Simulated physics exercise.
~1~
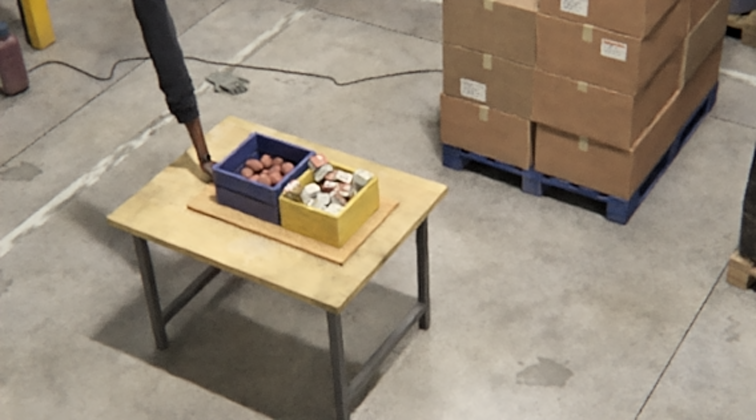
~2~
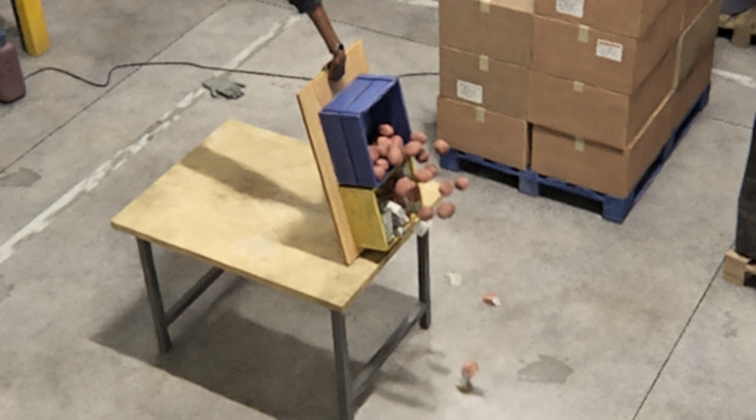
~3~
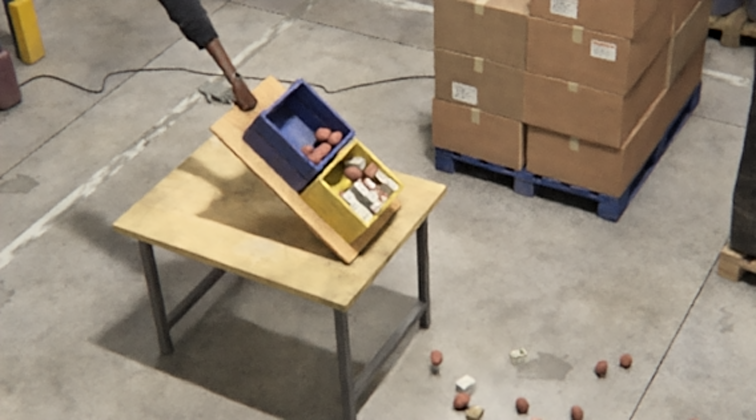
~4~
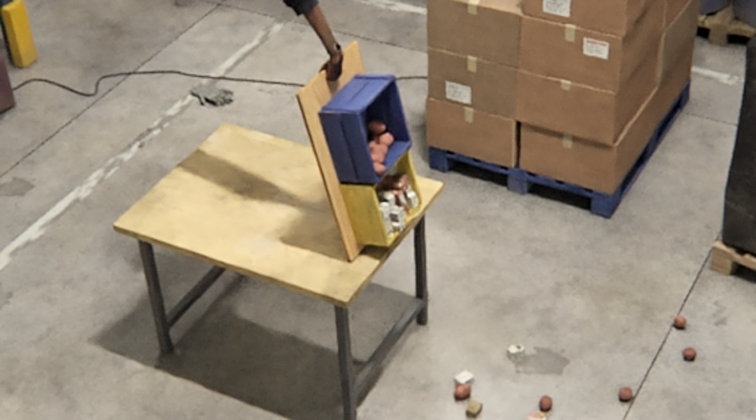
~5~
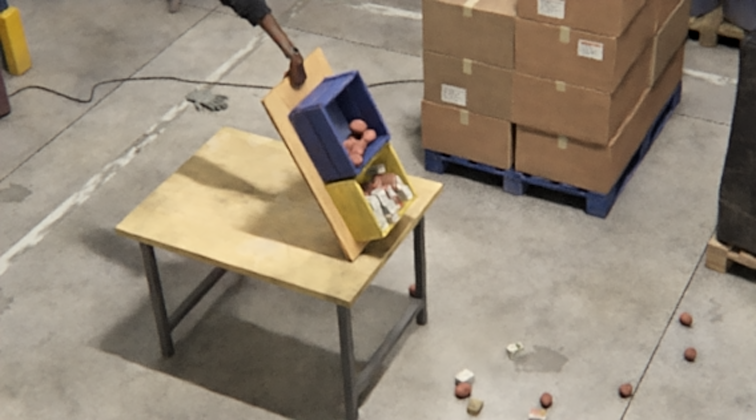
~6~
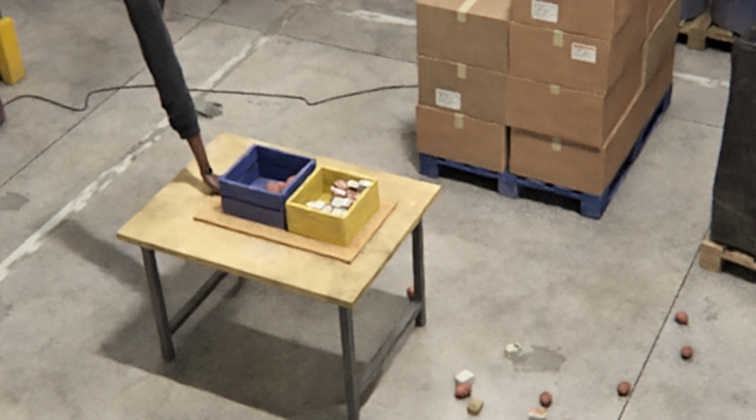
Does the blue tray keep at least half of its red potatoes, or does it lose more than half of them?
It loses more than half of them. Once the board is flat again, only a small part of the red potatoes is left in the blue tray.
